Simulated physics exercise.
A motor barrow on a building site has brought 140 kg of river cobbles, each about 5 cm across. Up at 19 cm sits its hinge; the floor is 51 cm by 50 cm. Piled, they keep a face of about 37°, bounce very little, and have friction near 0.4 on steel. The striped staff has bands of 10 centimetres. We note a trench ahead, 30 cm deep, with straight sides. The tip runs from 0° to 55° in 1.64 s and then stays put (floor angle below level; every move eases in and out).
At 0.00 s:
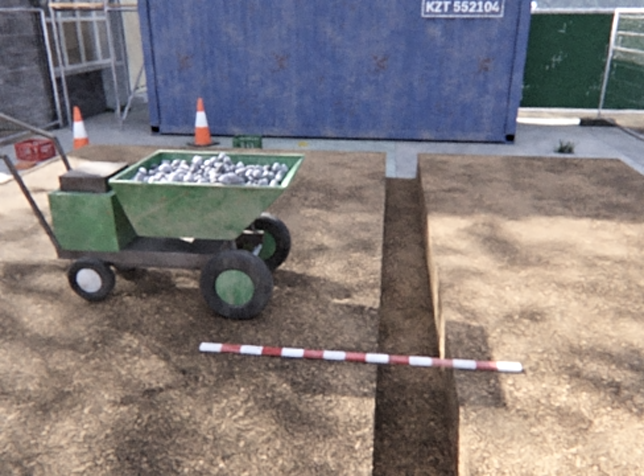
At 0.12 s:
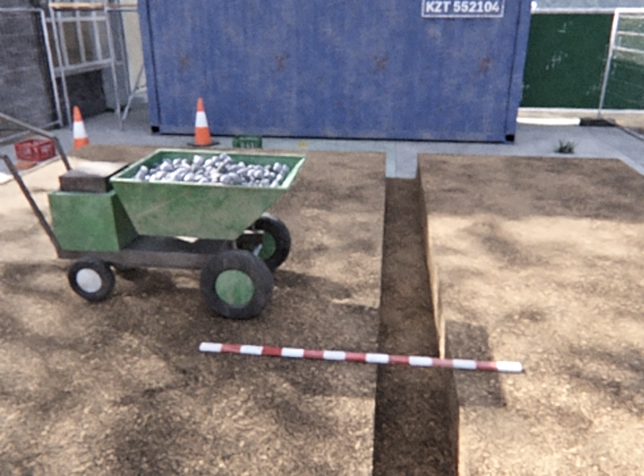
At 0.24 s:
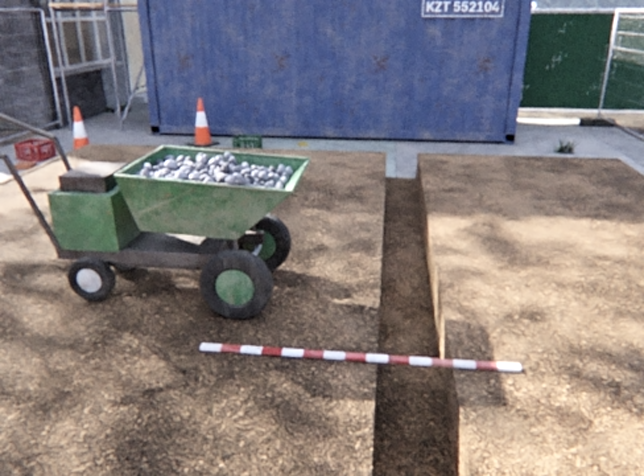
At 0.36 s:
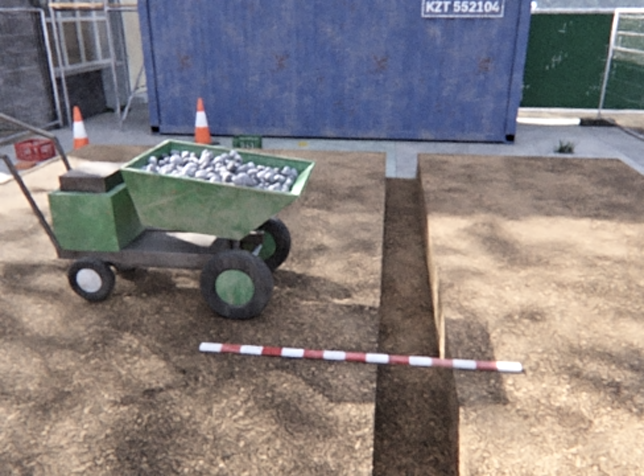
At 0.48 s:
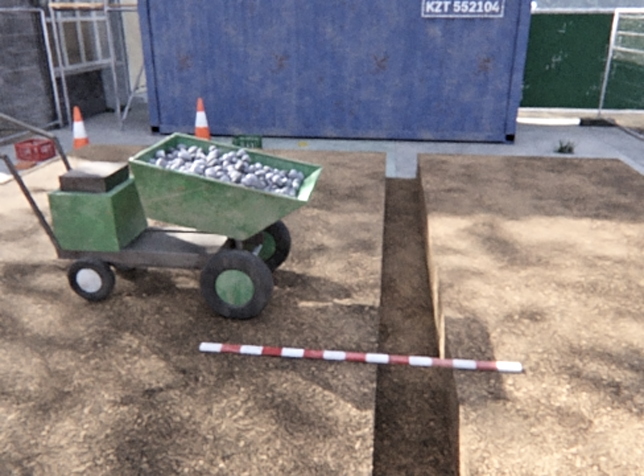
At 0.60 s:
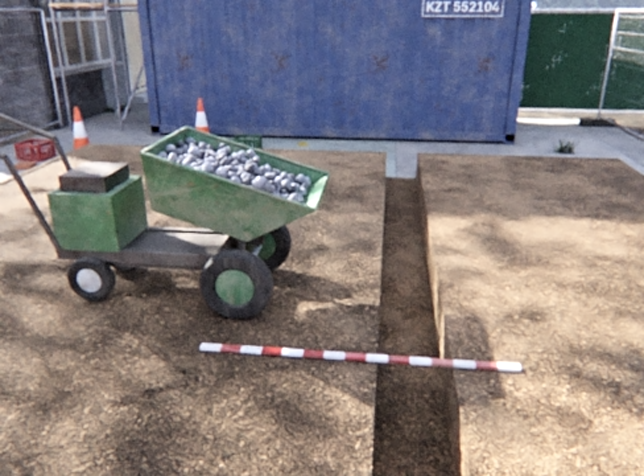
Green motor barrow loaded with grey cobbles standing left of a narrow trench, its skip slowly tilting down toward the right.
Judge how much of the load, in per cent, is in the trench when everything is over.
I judge it at about 62 per cent.
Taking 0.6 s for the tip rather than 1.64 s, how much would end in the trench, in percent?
It'd be some 65 per cent.
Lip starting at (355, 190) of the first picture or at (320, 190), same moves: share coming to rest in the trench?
It'd be around 45 per cent and after that around 75 per cent.
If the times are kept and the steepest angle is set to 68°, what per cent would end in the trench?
Some 85% would finish there.
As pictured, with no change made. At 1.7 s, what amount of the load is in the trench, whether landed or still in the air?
Around 10 per cent of it, at that instant.
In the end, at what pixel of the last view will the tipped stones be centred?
I'd point to around (404, 332).
After 1.2 s the floor is at 46°; 100 % in the skip; the foremost stones are at (346, 238).
After 1.7 s the floor is at 55°; 84 % in the skip, 8 % short of the trench, 8 % in the trench; the foremost stones are at (419, 335).
After 2.1 s the floor is at 55°; 59 % in the skip, 11 % short of the trench, 30 % in the trench; the foremost stones are at (436, 350).
After 4.0 s the floor is at 55°; 25 % in the skip, 13 % short of the trench, 62 % in the trench; the foremost stones are at (435, 345).
